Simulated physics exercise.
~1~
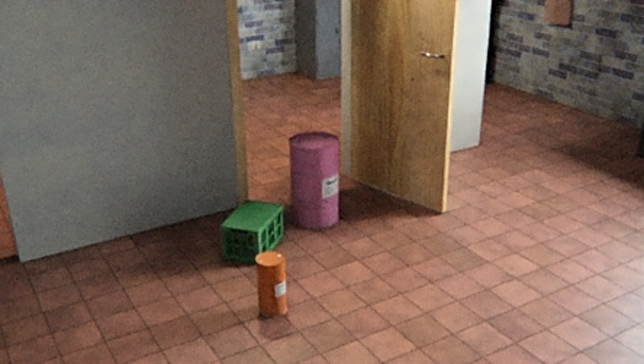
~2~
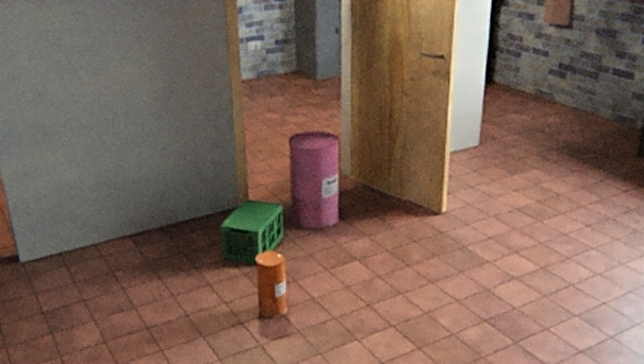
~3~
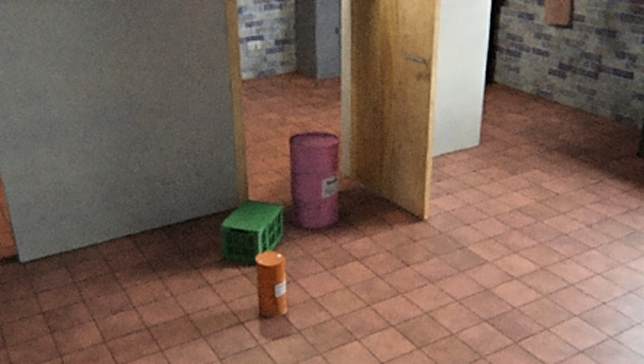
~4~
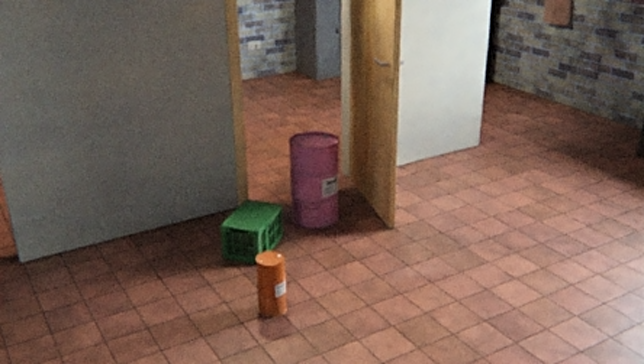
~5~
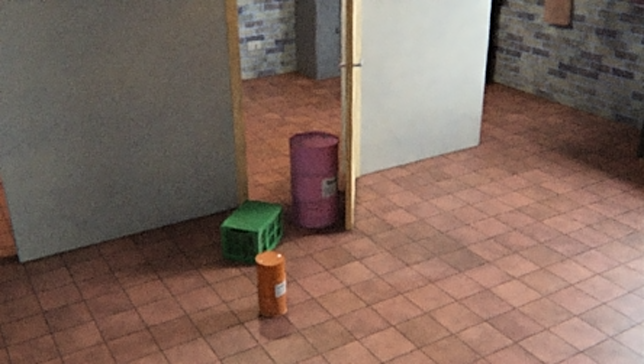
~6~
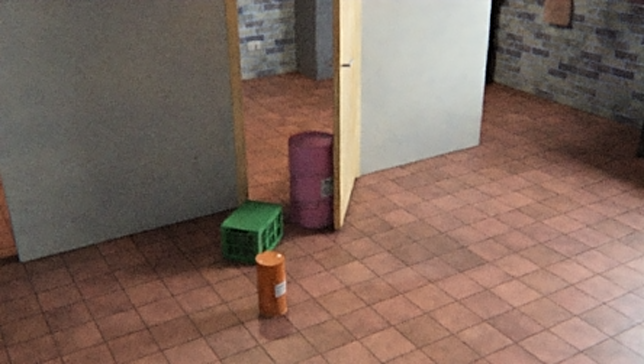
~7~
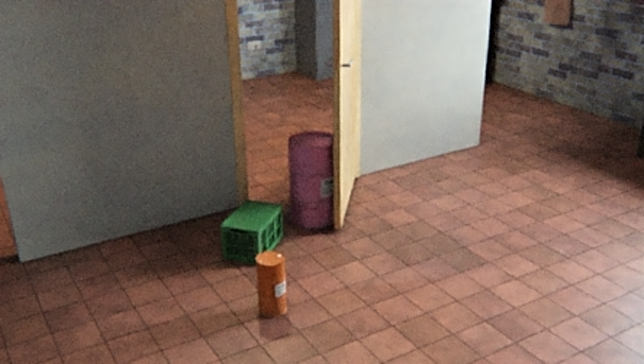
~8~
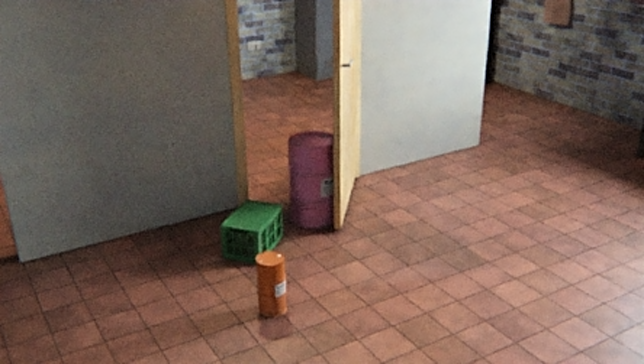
A wooden door standing wide open swung partway toward closed on its own, with nobody in view, and came to rest still ajar beside a pink drum, while the drum, a green crate and an orange canister stayed put on the tiled floor.
